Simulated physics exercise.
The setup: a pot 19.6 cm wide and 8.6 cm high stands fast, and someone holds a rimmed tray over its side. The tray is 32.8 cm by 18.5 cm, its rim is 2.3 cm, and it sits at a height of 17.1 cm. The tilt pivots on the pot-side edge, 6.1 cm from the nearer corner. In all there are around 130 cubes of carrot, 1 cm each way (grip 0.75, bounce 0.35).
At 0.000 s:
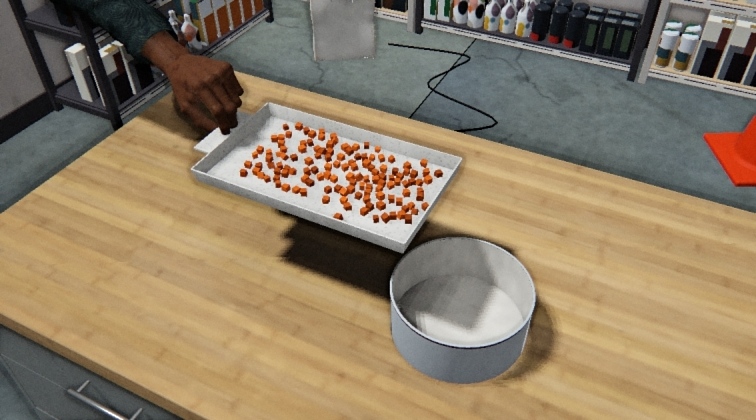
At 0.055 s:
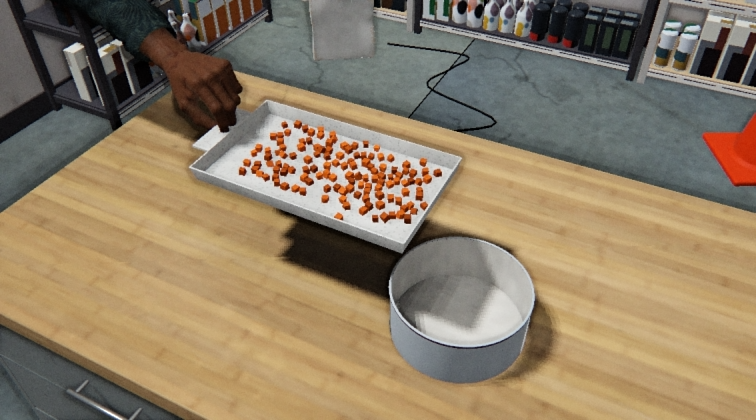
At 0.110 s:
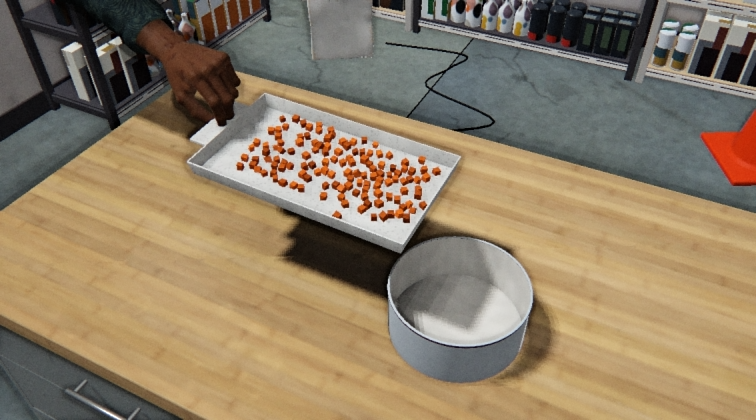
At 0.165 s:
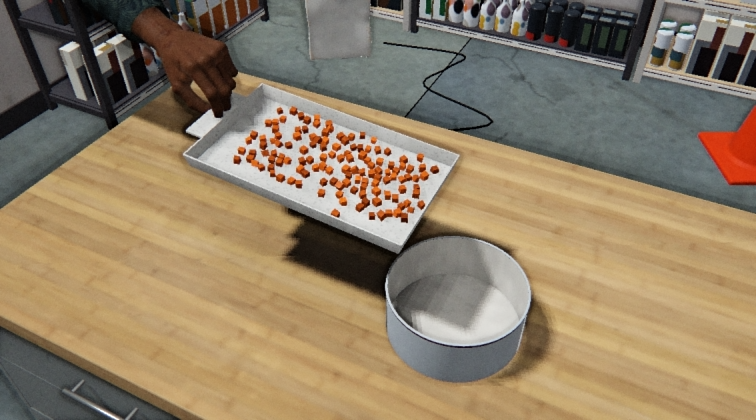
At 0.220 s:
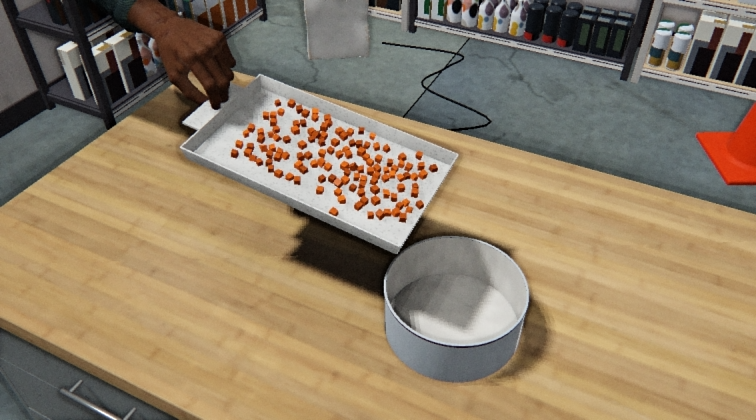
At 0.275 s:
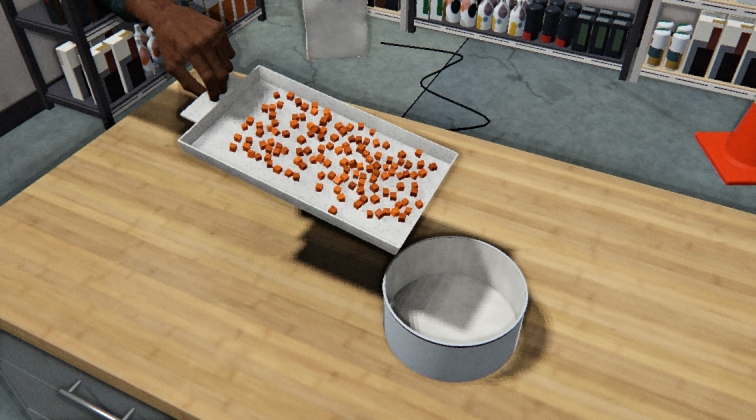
On a wooden counter, a hand gradually tilting a rimmed white tray of scattered orange cubes toward a round, empty pot.
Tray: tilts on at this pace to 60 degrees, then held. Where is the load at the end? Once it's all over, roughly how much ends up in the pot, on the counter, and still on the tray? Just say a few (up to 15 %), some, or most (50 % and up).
Pot: Some, counter: A few, left on the tray: Most.
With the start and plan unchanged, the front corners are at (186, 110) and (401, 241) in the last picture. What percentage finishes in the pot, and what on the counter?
Split: Pot = 30, counter = 10.
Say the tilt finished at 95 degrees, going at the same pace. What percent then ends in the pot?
Near 95 %, then.
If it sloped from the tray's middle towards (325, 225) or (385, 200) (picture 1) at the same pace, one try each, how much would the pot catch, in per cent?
About 0 and 25 per cent.
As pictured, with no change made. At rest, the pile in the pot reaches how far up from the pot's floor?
It reaches roughly 1.0 cm.
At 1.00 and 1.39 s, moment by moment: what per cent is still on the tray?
In turn: 100, 70.
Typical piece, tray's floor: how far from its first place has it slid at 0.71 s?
Displacement on the tray: Roughly 1 cm.
After 0.71 s, tilt 35 degrees; the tray holds 100 %, the pot 0 %.
After 1.00 s, tilt 50 degrees; the tray holds 100 %, the pot 0 %.
Then, at 1.39 s, tilt 60 degrees; the tray holds 70 %, the pot 20 %.
By 2.4 s all is still; pot 25 %, counter 5 %, tray 70 %.
